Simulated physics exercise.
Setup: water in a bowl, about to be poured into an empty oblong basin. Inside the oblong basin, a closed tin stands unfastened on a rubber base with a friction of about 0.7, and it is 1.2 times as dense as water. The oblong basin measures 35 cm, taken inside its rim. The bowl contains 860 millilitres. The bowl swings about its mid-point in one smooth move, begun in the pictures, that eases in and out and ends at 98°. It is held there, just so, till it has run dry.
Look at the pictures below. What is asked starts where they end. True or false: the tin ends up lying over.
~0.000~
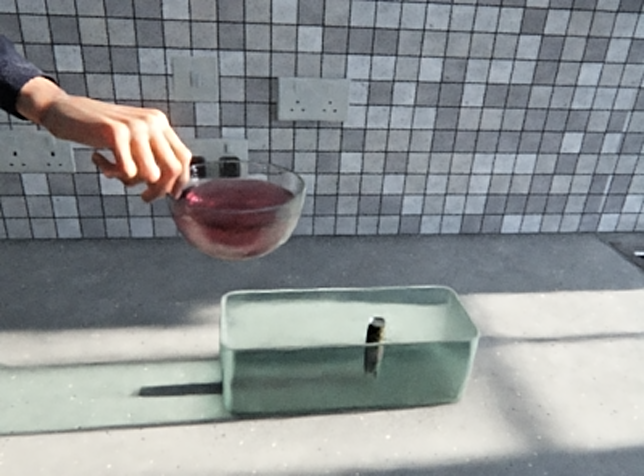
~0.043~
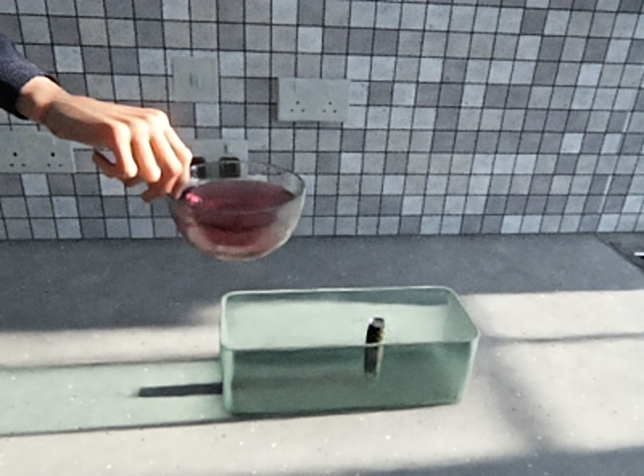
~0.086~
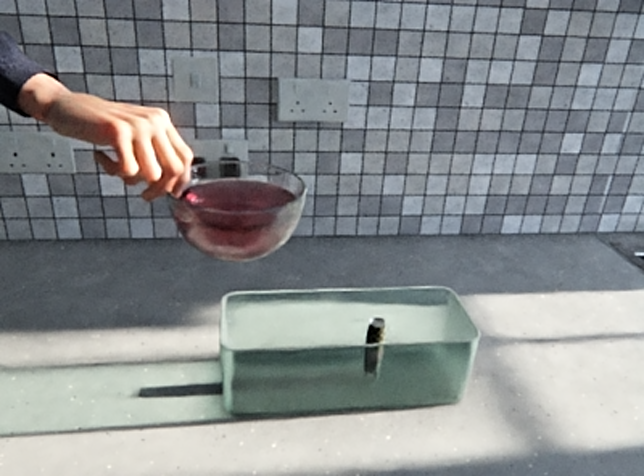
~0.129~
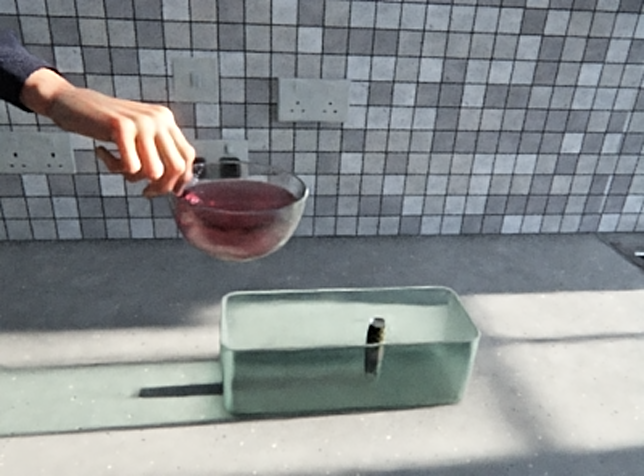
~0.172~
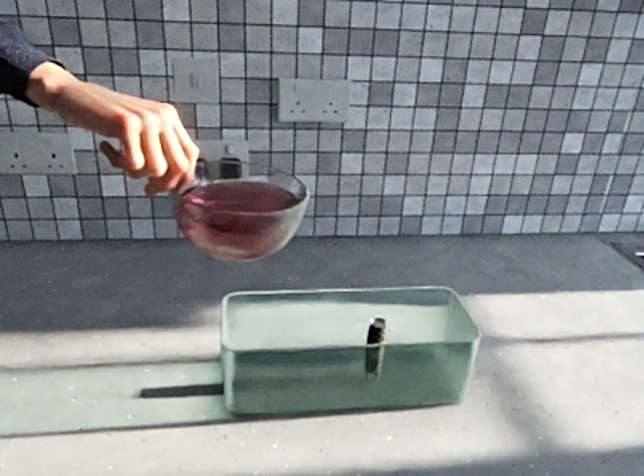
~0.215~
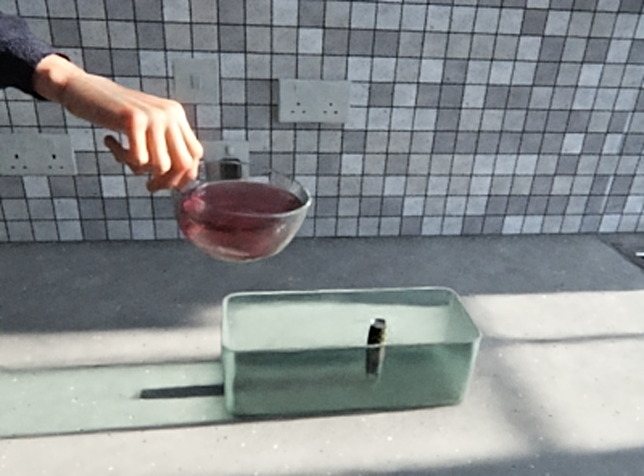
False.
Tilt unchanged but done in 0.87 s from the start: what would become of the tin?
Result: Tin tipped over.
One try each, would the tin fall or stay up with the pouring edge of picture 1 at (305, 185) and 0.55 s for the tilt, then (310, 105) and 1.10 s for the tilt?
The tin overturns the first time and overturns the second time.
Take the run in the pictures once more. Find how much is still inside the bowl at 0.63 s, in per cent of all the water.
Around 62 in a hundred.
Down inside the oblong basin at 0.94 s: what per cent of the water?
80 per cent, give or take a little.
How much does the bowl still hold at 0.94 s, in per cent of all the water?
Close to 8 percent of the total.
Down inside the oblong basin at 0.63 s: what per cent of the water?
Roughly 7 percent.
After 0.63 s the tilt is 60° and 61 per cent is still to pour; the tin stands where it began.
After 0.94 s the tilt is 93° and 8 per cent is still to pour; the tin stands where it began.
After 1.25 s the tilt is 98° and 0 per cent is still to pour; the tin stands where it began.
After 1.60 s the tilt is 98° and 0 per cent is still to pour; the tin stands where it began.
In the end the tin stands where it began.
